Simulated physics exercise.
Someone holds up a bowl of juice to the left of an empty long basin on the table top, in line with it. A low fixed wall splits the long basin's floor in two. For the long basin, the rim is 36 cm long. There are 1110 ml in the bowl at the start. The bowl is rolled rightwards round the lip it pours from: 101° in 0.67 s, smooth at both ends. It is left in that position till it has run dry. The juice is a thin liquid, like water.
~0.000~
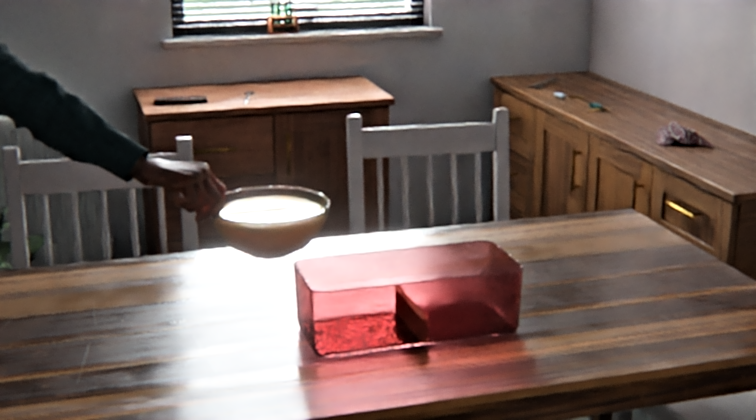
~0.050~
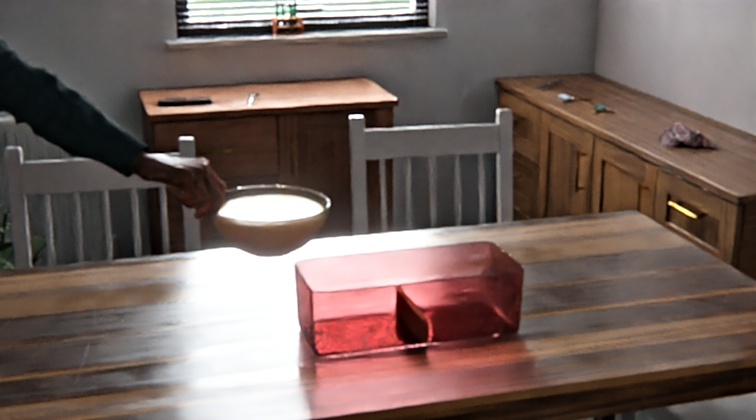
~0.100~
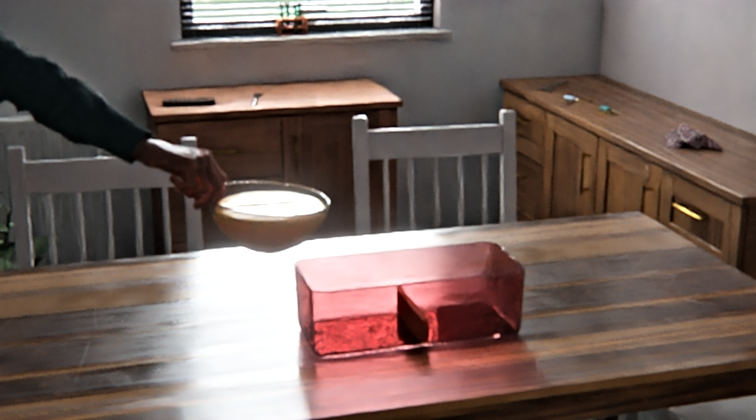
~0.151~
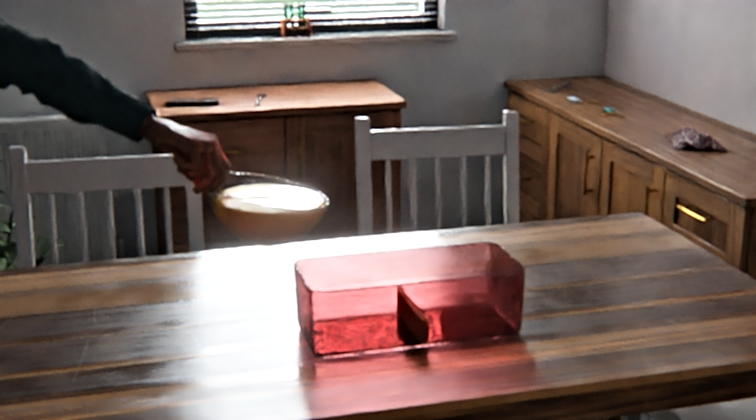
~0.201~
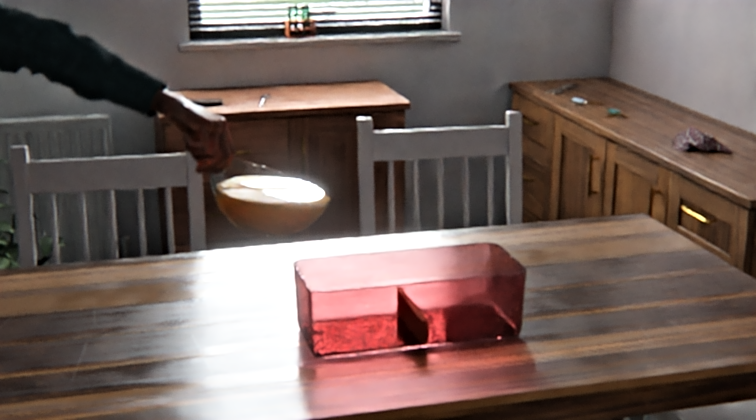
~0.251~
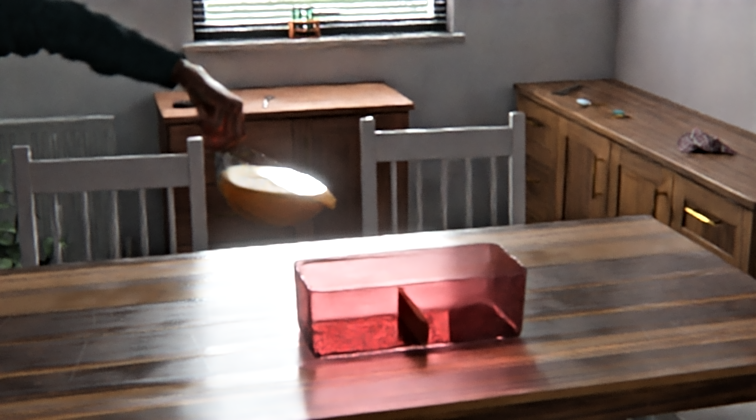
Above a wooden table, a hand gradually tilts a bowl rightwards beside a red divided basin.
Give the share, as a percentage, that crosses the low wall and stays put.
Around 41 %.
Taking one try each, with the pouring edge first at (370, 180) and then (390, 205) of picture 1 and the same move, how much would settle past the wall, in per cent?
Roughly 60 per cent the first time and 65 per cent the second.
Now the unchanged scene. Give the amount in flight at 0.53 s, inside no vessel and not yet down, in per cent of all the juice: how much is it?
It comes to about 62 percent.
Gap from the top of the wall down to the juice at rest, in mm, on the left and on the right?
Left about 20 mm, while the right is about 24 mm.
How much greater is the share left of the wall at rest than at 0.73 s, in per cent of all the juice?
About 7 per cent.
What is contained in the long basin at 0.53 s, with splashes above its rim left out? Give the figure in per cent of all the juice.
About 16 per cent.
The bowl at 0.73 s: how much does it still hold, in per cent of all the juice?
Close to 0 in a hundred.
By 0.53 s the tilt is 90° and 22 per cent is still to pour, 16 is left of the wall and 0 right of it.
By 0.73 s the tilt is 101° and 0 per cent is still to pour, 46 is left of the wall and 47 right of it.
By 0.94 s the tilt is 101° and 0 per cent is still to pour, 51 is left of the wall and 29 right of it.
By 1.17 s the tilt is 101° and 0 per cent is still to pour, 54 is left of the wall and 40 right of it.
At rest 53 per cent lies left of the wall, 41 right of it and 6 outside.
